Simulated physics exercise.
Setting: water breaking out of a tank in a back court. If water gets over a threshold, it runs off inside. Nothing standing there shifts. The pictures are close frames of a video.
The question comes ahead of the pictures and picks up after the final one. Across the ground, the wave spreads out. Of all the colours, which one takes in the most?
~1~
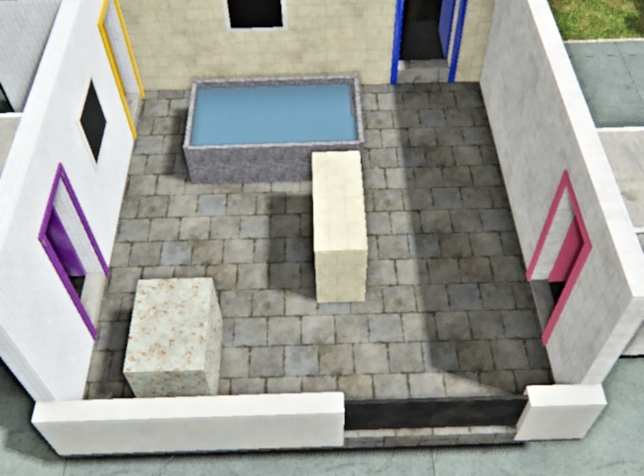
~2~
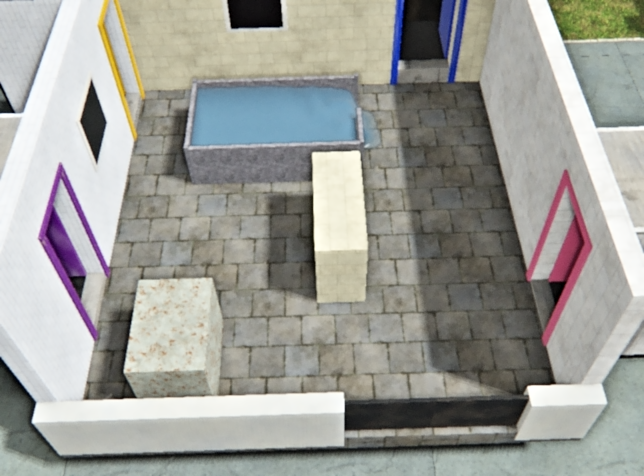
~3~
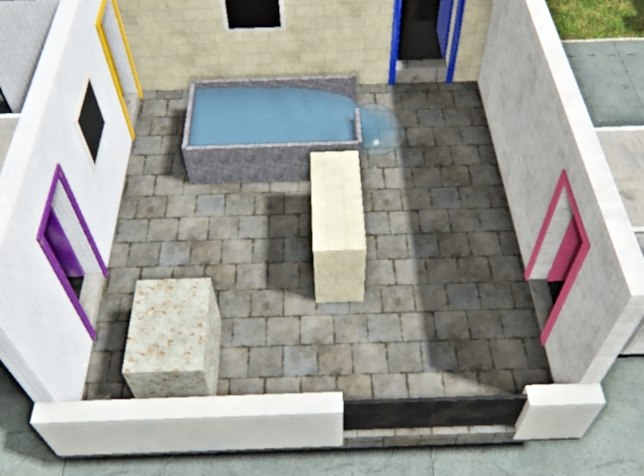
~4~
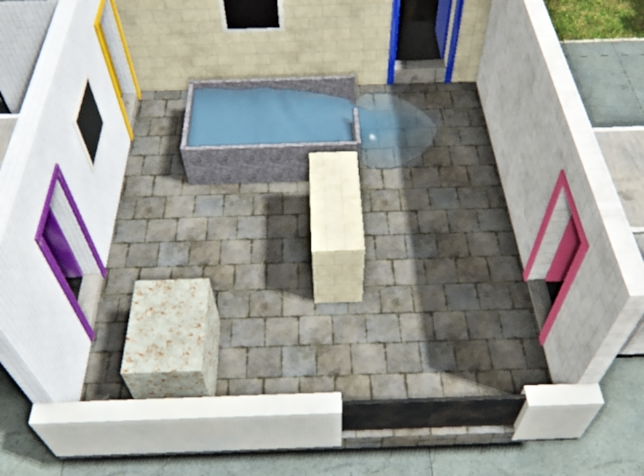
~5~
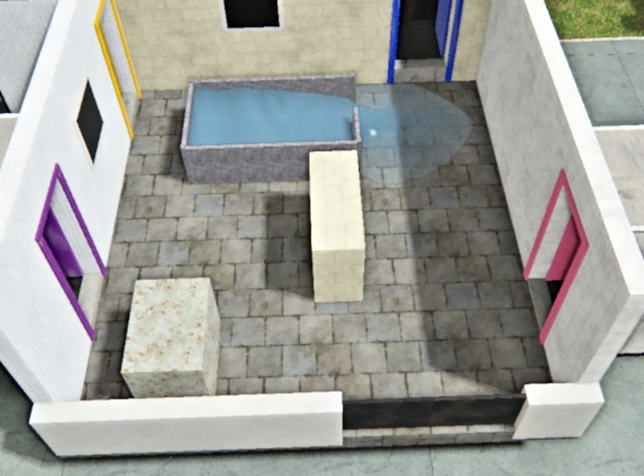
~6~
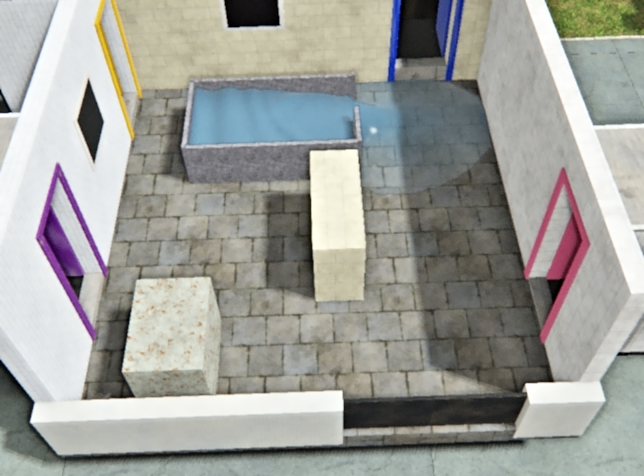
The pink one.
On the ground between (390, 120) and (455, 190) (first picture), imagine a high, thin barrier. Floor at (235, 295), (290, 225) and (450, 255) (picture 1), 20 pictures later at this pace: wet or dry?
The first spot is unreached, the second unreached, the third soaked.
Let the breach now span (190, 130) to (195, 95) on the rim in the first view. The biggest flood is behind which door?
The yellow one.
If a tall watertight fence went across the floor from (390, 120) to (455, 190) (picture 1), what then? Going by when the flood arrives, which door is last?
The flood reaches the door marked purple after all the others.
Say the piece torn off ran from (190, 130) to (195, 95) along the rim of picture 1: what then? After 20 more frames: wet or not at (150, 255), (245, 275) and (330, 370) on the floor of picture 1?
Going through them one by one, I'd call them sodden, sodden and sodden.
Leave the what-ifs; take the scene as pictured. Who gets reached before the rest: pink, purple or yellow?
The door marked pink.
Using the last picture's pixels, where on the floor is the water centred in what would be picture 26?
Around (359, 158).
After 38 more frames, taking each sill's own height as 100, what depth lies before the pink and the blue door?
About 120 and 60 %.
A moment on, water covers 15 % of the floor; purple door not reached, pink door not reached, yellow door not reached, blue door wet at the sill, nothing in.
Next, water covers 20 % of the floor; purple door not reached, pink door wet at the sill, nothing in, yellow door not reached, blue door wet at the sill, nothing in.
Then, water covers 40 % of the floor; purple door not reached, pink door wet at the sill, nothing in, yellow door not reached, blue door a trickle in.
Later, water covers 65 % of the floor; purple door not reached, pink door a trickle in, yellow door wet at the sill, nothing in, blue door a trickle in.
In the end, water covers 100 % of the floor; purple door wet at the sill, nothing in, pink door some in, yellow door wet at the sill, nothing in, blue door a trickle in; the pink door has let in the most.
